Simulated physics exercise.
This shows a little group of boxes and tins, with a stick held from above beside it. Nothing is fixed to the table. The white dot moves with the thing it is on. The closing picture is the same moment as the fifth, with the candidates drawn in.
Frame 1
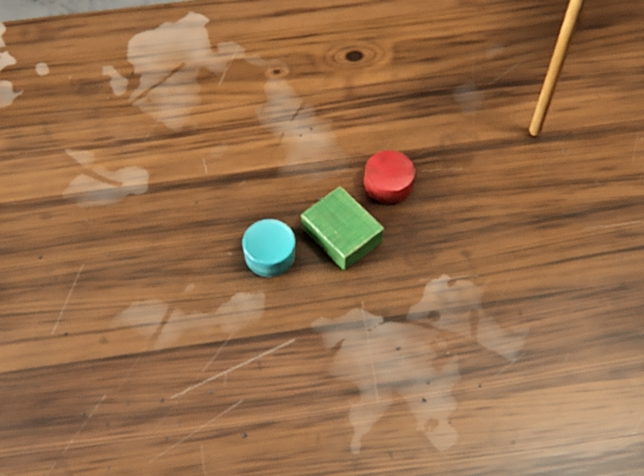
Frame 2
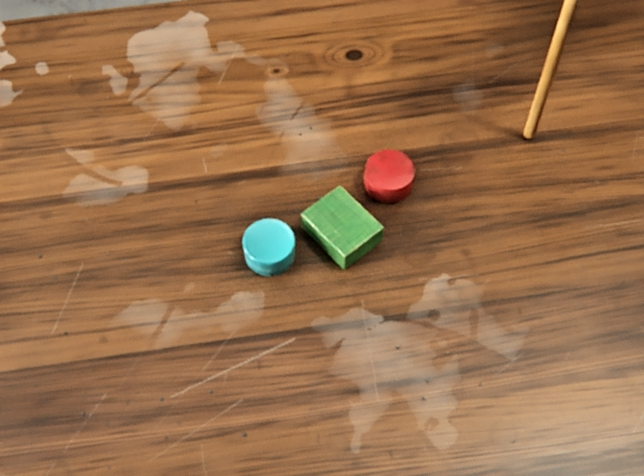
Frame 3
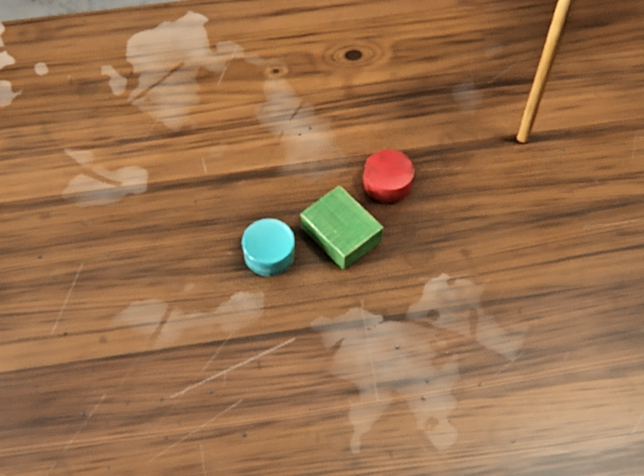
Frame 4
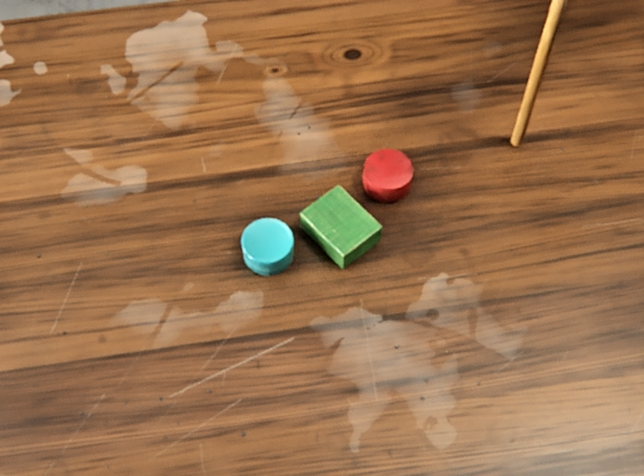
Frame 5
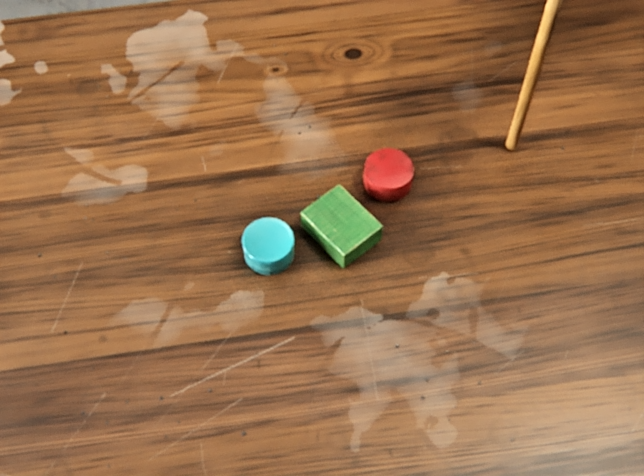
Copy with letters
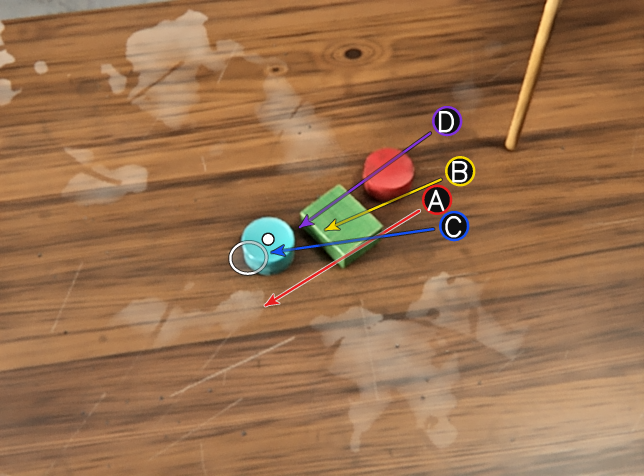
A thin wooden stick moves slightly left and down beside a still green block, turquoise tub and red tin.
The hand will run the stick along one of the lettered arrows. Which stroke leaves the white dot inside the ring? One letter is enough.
B is the one.
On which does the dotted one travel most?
Stroke C.
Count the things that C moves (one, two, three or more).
It moves two.
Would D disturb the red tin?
Yes.
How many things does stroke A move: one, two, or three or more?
In all, two.
On the marked copy, A from (419, 211) to (265, 306); B from (441, 180) to (326, 230); C from (433, 229) to (272, 252); D from (430, 133) to (300, 227); the ring at (249, 258); the white dot at (268, 239).
Taking B. A third of the way, foot of the stick (400, 198); turquoise tub (269, 247); red tin (378, 174).
Two thirds of the way, foot of the stick (357, 216); turquoise tub (269, 247); red tin (374, 174); green block (337, 230).
When it is over, foot of the stick (326, 231); turquoise tub (247, 265); green block (307, 246); the dot on the turquoise tub is in the ring.
As for the rest, A leaves the dotted thing at (235, 237); C leaves the dotted thing at (199, 236); D leaves the dotted thing at (268, 248).
